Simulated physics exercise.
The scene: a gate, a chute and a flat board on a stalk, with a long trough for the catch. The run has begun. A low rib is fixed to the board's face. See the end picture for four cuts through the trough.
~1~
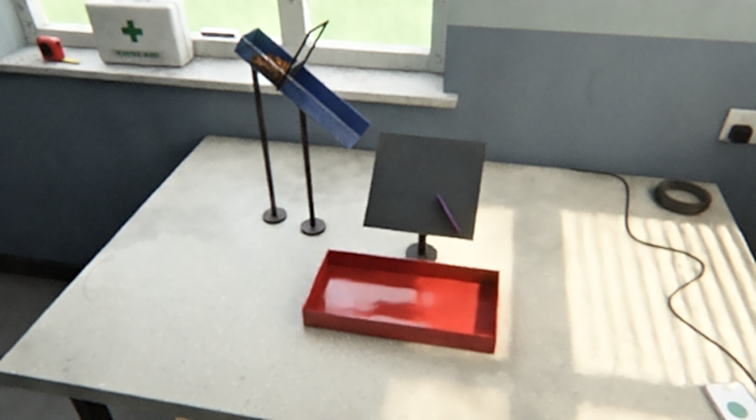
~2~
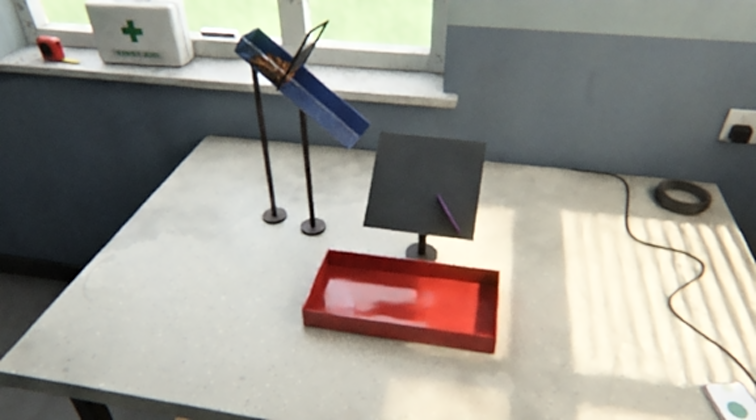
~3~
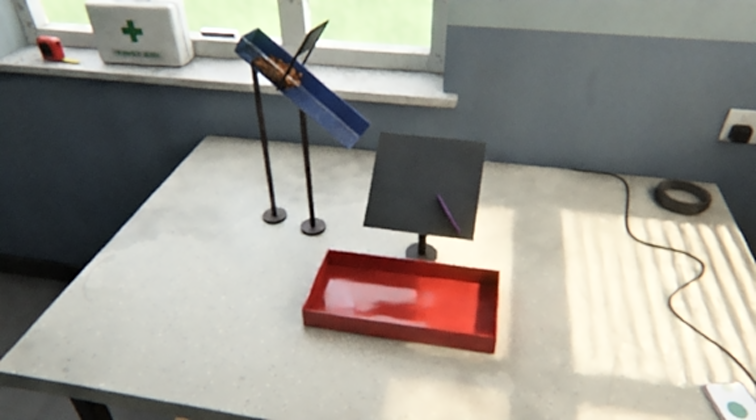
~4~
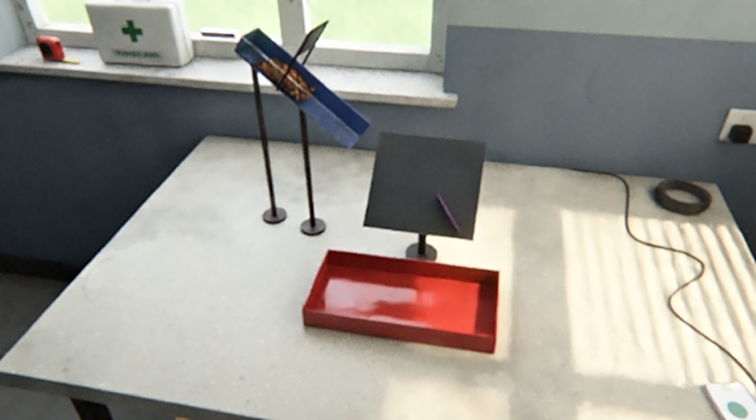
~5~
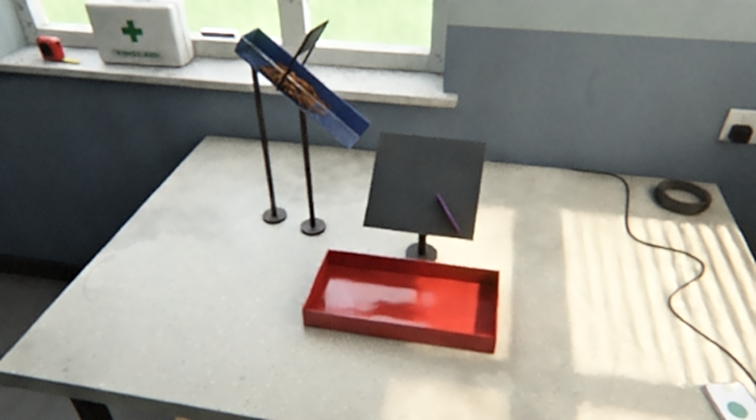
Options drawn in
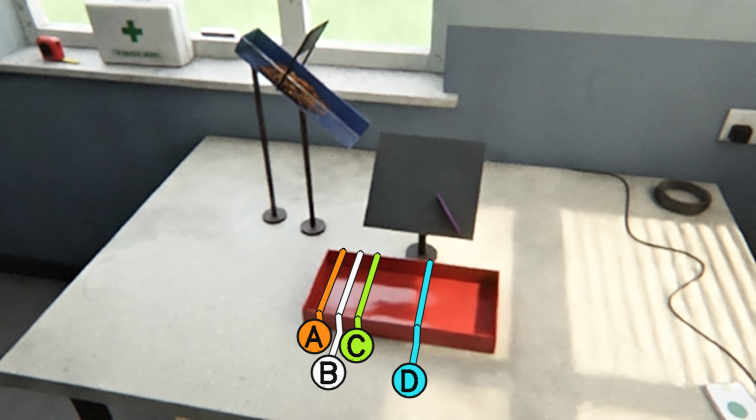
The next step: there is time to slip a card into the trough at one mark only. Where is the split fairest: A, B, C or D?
I would pick line D.
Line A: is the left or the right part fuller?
The right side.
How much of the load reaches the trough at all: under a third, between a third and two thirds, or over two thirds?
It is over two thirds.
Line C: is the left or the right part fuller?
More lands on the right.
On the marked copy, line A crosses the front rim at (319, 312); line B crosses the front rim at (338, 314); line C crosses the front rim at (357, 317); line D crosses the front rim at (417, 326).
With A, of what is caught, none at all on the left of the divider, the whole lot on the right.
With B, of what is caught, none at all on the left of the divider, the whole lot on the right.
With C, of what is caught, only a few on the left of the divider, all but a few on the right.
With D, of what is caught, close to half on the left of the divider, close to half on the right.
